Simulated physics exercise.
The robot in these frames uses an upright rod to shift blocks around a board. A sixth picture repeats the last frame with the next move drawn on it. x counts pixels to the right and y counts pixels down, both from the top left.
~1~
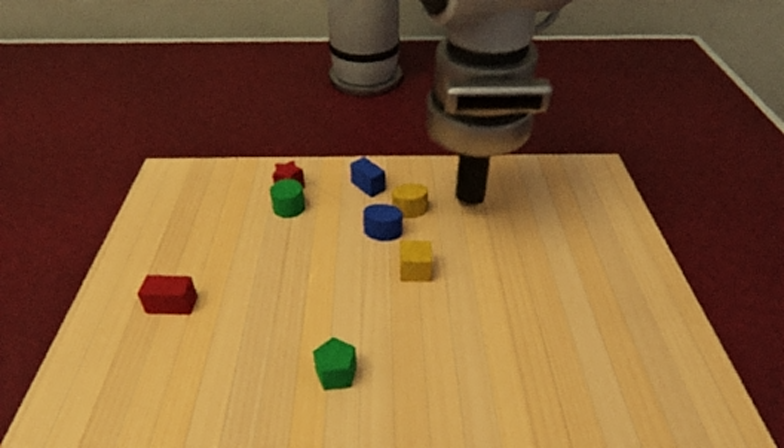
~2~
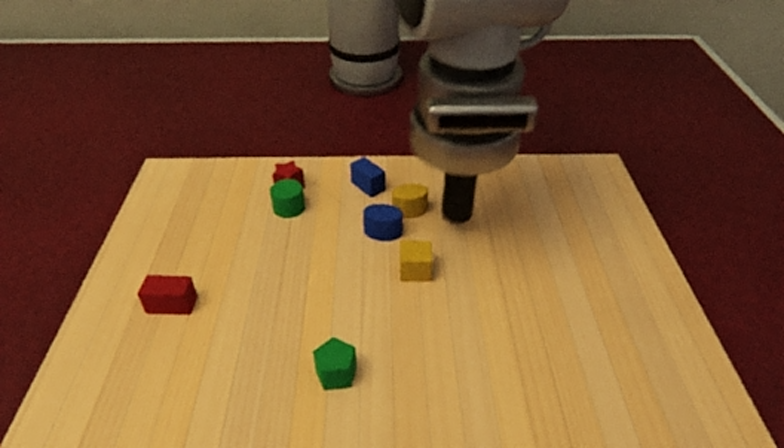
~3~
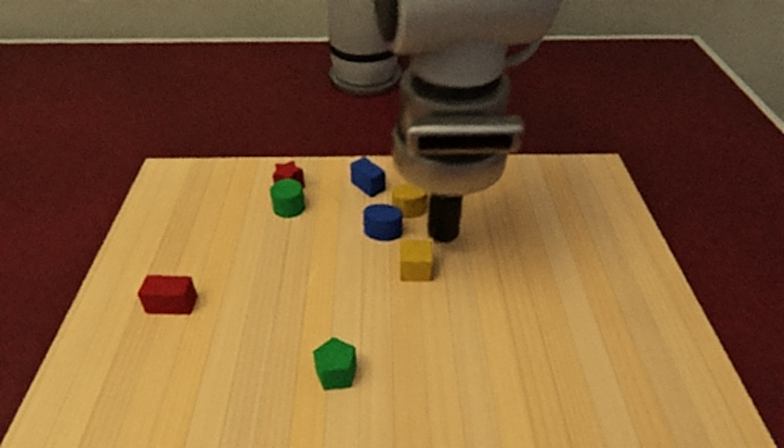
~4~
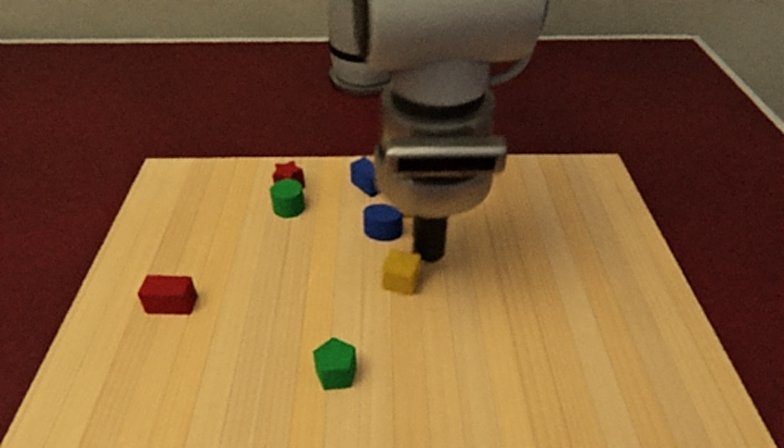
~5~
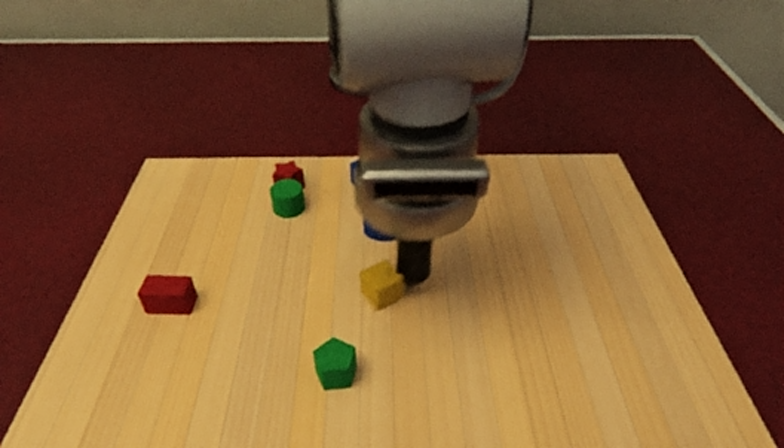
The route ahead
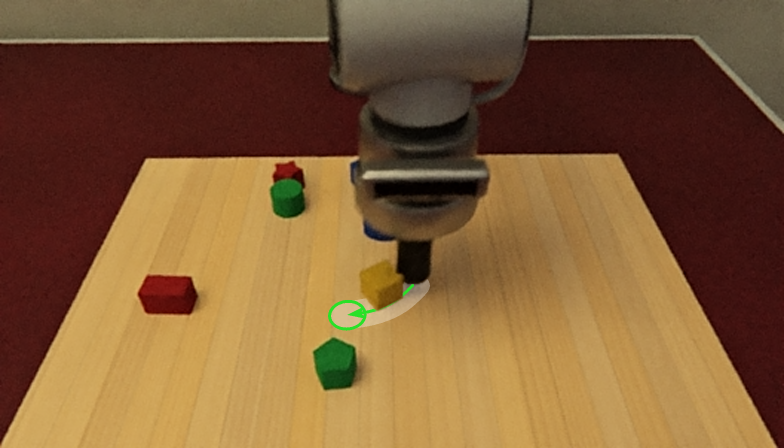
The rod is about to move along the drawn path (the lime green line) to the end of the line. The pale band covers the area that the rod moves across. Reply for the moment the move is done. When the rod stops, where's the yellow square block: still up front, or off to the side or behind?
Ahead of the rod.
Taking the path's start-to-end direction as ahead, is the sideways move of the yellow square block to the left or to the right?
Slides right.
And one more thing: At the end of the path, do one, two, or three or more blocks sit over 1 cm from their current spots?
Moved: Just one.
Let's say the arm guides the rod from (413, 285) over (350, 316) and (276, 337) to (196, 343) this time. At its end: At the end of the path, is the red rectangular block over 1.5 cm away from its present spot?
I expect not.
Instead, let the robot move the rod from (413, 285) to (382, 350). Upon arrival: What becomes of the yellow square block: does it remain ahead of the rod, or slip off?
My prediction: No longer in front.
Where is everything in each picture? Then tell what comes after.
The first picture shows lower end of the rod at (470, 198), tops of blocks, green pentagon at (334, 354), yellow square block at (416, 250).
The second picture shows rod at (457, 215), blocks as before.
The third picture shows rod at (443, 234), blocks as before.
The fourth picture shows rod at (429, 253), yellow square block at (401, 262).
The fifth picture shows rod at (413, 274), green pentagon at (334, 354), yellow square block at (381, 274).
The drawn path runs from (413, 285) over (396, 300) and (374, 310) to (347, 315).
On the path given first. Halfway along, rod at (386, 295); yellow square block at (350, 286), turned 45° clockwise.
At the end, rod at (346, 303); green pentagon not moved; yellow square block at (310, 291), turned 55° clockwise.
